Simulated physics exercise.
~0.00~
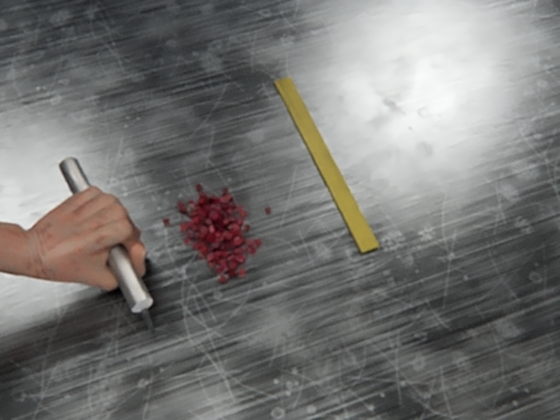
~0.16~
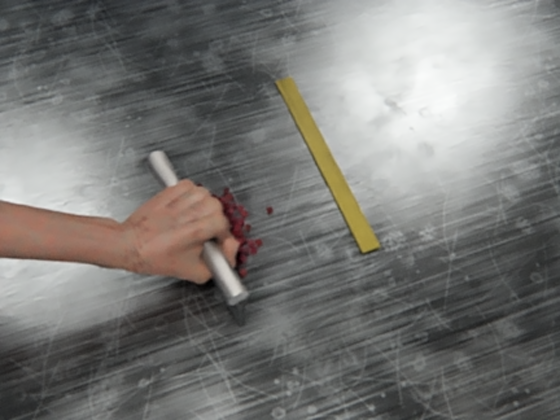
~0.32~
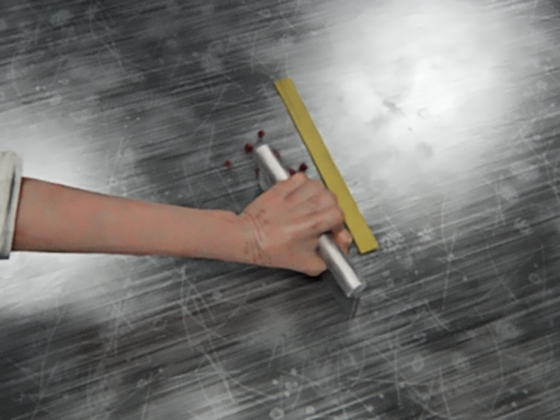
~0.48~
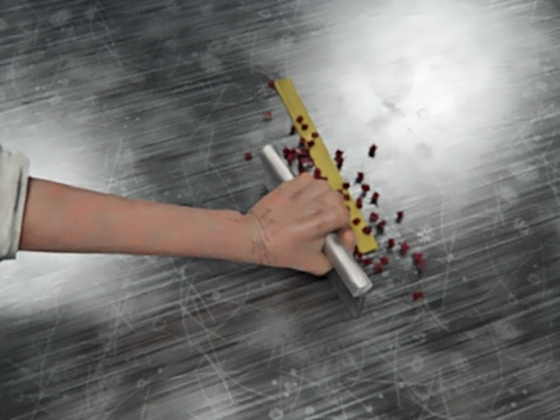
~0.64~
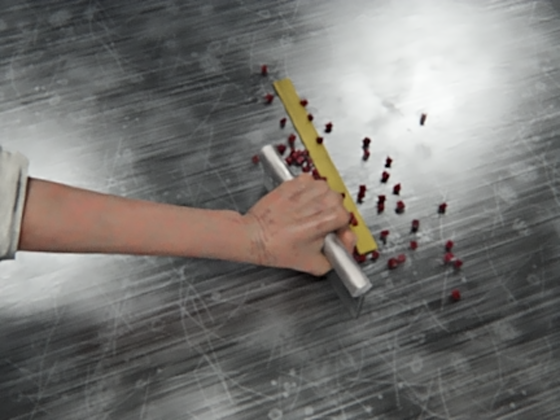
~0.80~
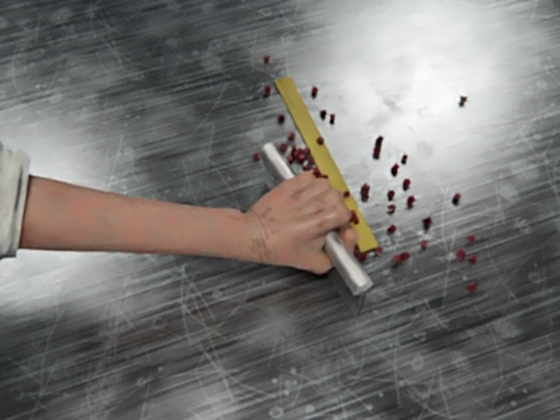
A hand gripping a pale bar swept a pile of small dark red cubes rightwards across a scratched metal surface, then stopped just short of a yellow strip while many pieces scattered over and past it, leaving some near the bar and strip.
